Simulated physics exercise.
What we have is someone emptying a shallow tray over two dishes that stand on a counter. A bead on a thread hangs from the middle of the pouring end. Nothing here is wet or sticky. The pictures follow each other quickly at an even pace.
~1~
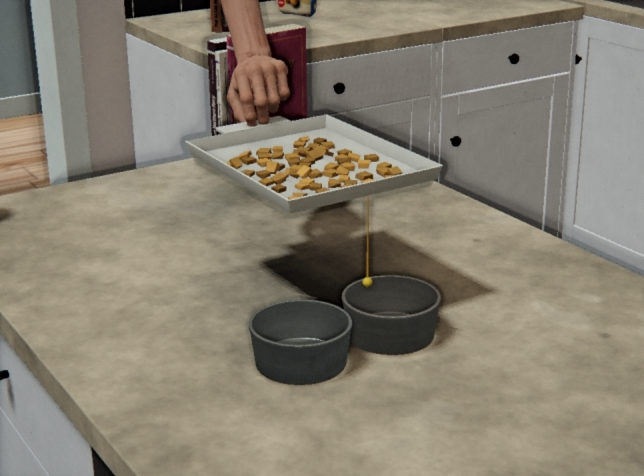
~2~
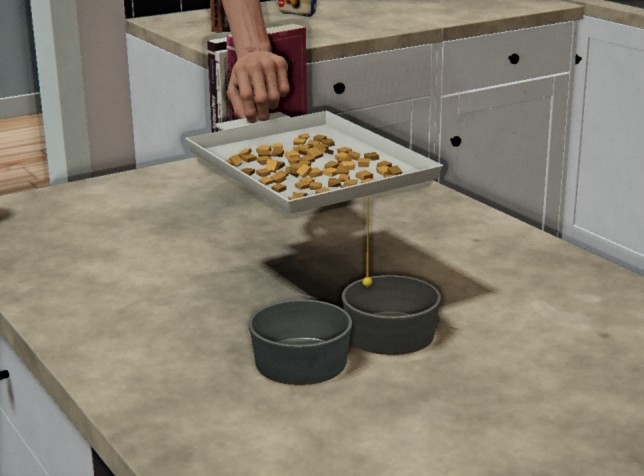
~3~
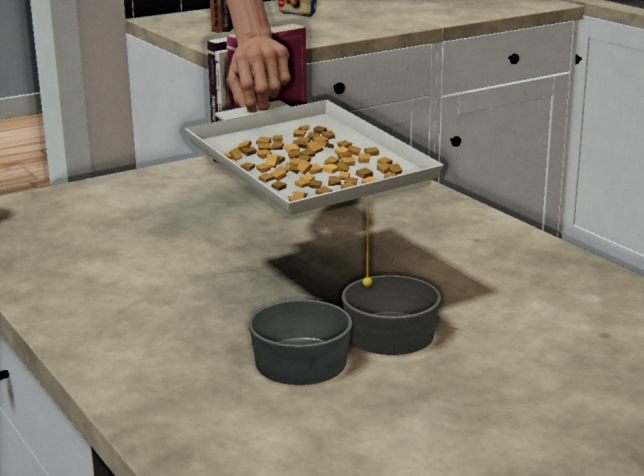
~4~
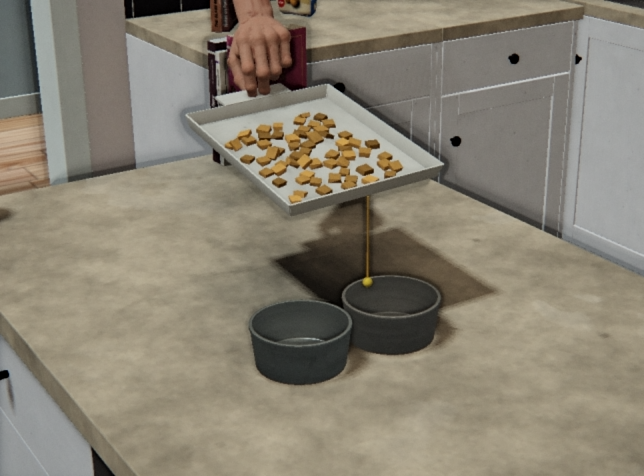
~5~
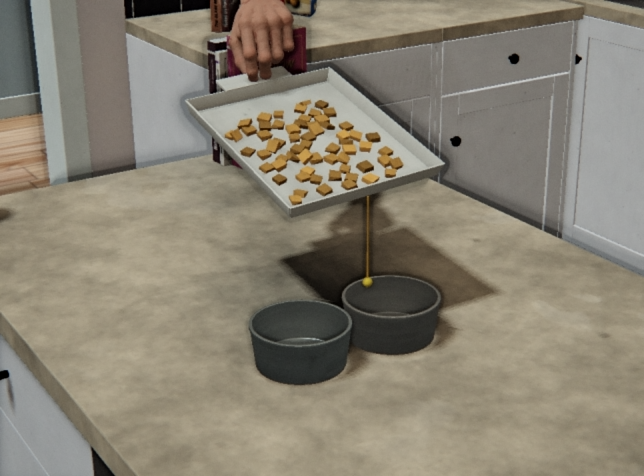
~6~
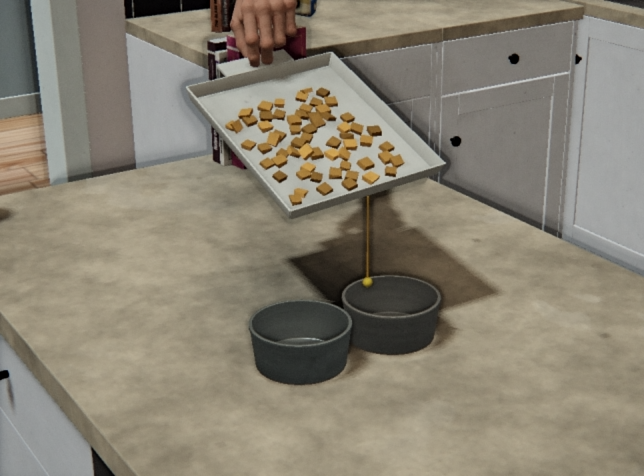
The clip opens on a hand holding a shallow pale tray of small golden-brown pieces nearly level above two dark dishes on a counter. The hand then lifts the far end, tilting the tray steadily toward the dishes, while the pieces barely shift and the yellow bead hangs still on its thread.
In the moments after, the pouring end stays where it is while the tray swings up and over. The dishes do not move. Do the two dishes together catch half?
Together they catch the larger part.
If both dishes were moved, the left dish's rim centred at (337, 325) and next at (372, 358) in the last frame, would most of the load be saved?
At the first place over half, at the second under half.
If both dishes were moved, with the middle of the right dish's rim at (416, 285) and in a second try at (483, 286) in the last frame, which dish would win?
One: The left dish. Two: The dish on the left.
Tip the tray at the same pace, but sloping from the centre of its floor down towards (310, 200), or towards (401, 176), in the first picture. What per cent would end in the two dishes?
About 90 and 30 per cent.
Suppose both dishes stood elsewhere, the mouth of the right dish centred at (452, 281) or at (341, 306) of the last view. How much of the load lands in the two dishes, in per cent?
Roughly 40 per cent, and 50 per cent.
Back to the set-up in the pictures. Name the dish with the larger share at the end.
Fuller: The left dish.
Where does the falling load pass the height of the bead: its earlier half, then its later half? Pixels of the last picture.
First near (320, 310), later near (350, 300).
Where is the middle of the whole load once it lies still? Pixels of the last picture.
Around (328, 361).
Soon, tray tipped steeply; nearly all on the tray; a small part in the air.
A while on, tray tipped past a quarter turn; a small part on the tray; about a third in the left dish; a small part in the right dish; a small part outside both; about a third in the air.
Towards the end, tray tipped past a quarter turn; about half in the left dish; a small part in the right dish; about a third outside both.
Finally, tray tipped past a quarter turn; about half in the left dish; a small part in the right dish; about a third outside both.
